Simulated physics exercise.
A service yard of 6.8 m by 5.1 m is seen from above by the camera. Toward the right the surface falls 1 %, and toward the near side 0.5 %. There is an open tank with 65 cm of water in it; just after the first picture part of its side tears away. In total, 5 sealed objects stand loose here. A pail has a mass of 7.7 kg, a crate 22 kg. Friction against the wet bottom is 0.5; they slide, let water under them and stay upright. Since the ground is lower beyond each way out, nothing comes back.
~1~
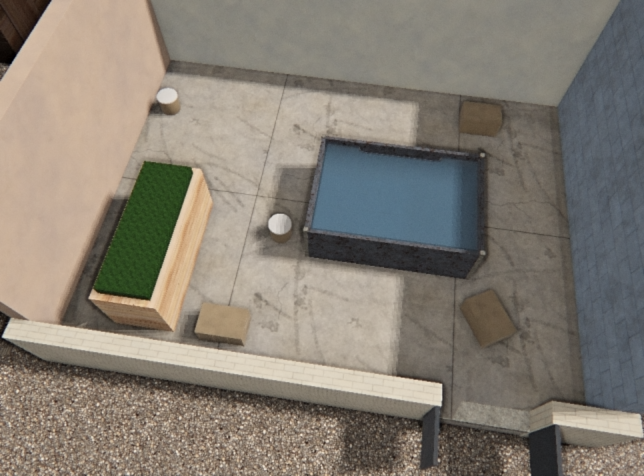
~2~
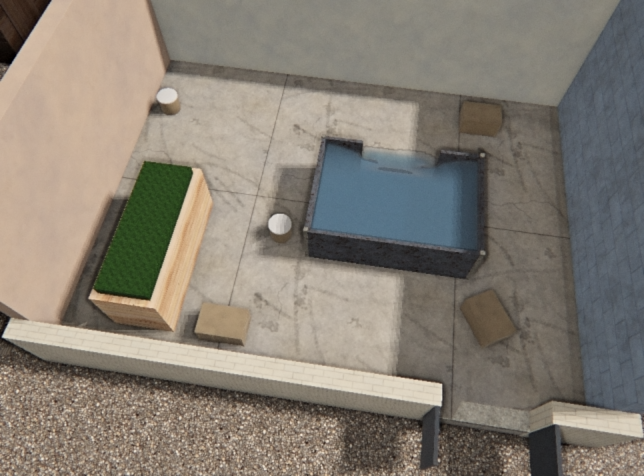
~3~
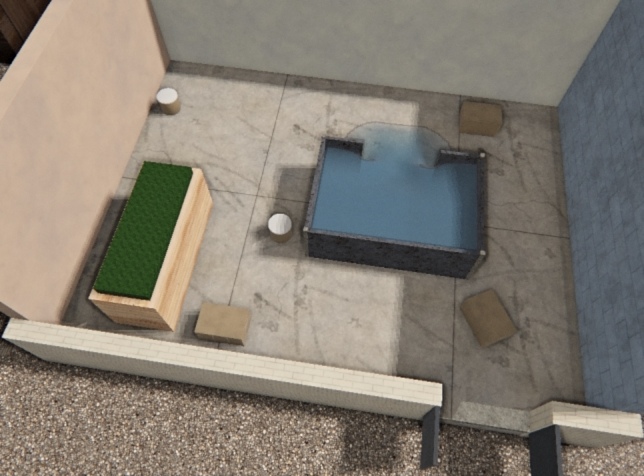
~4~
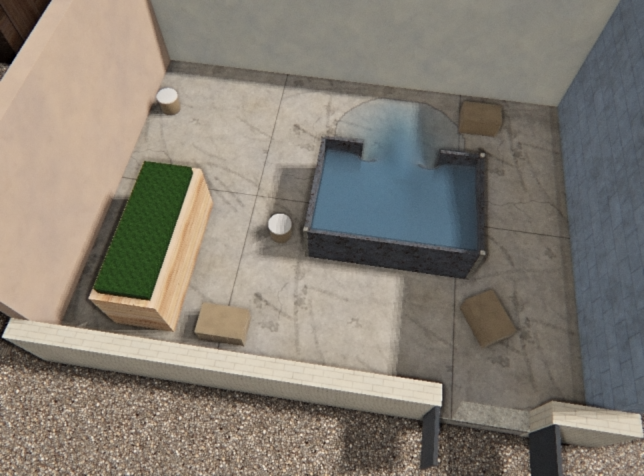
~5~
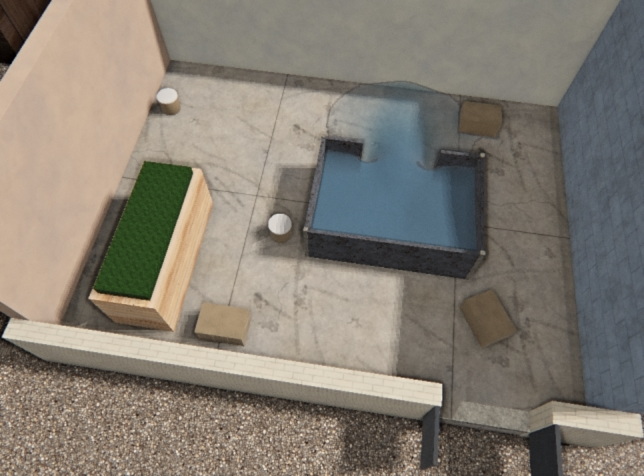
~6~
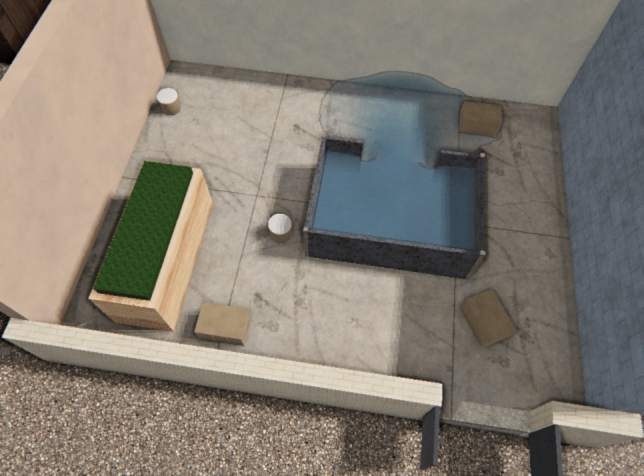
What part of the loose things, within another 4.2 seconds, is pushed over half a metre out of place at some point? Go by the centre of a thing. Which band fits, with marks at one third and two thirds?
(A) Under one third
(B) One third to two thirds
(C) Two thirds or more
Answer: B.
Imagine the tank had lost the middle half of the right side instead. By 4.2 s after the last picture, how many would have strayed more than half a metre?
That would give 1.
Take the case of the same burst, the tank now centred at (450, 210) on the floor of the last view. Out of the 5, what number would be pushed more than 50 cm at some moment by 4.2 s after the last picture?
In that case the number is 2.
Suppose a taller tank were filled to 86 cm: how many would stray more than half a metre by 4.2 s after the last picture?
Count under that change: 3.
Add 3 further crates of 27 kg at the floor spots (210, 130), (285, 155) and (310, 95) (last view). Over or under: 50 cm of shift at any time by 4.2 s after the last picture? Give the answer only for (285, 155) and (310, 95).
Well, in turn they are below that and above that.
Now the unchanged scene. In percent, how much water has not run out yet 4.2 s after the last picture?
Around 100 % of the water.
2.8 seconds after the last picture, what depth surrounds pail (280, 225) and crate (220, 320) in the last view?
About 0 and 0 cm.
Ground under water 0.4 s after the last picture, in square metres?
Close to 8.0 m2, I'd say.
Then, 0.4 s after the last picture 0 of 5 are over 50 cm from their spots; 0 afloat.
Then, 1.5 s after the last picture 1 of 5 are over 50 cm from their spots; 1 afloat.
Then, 2.8 s after the last picture 2 of 5 are over 50 cm from their spots; 1 afloat.
Then, 4.2 s after the last picture 2 of 5 are over 50 cm from their spots, and 2 have been at some point; 0 afloat.
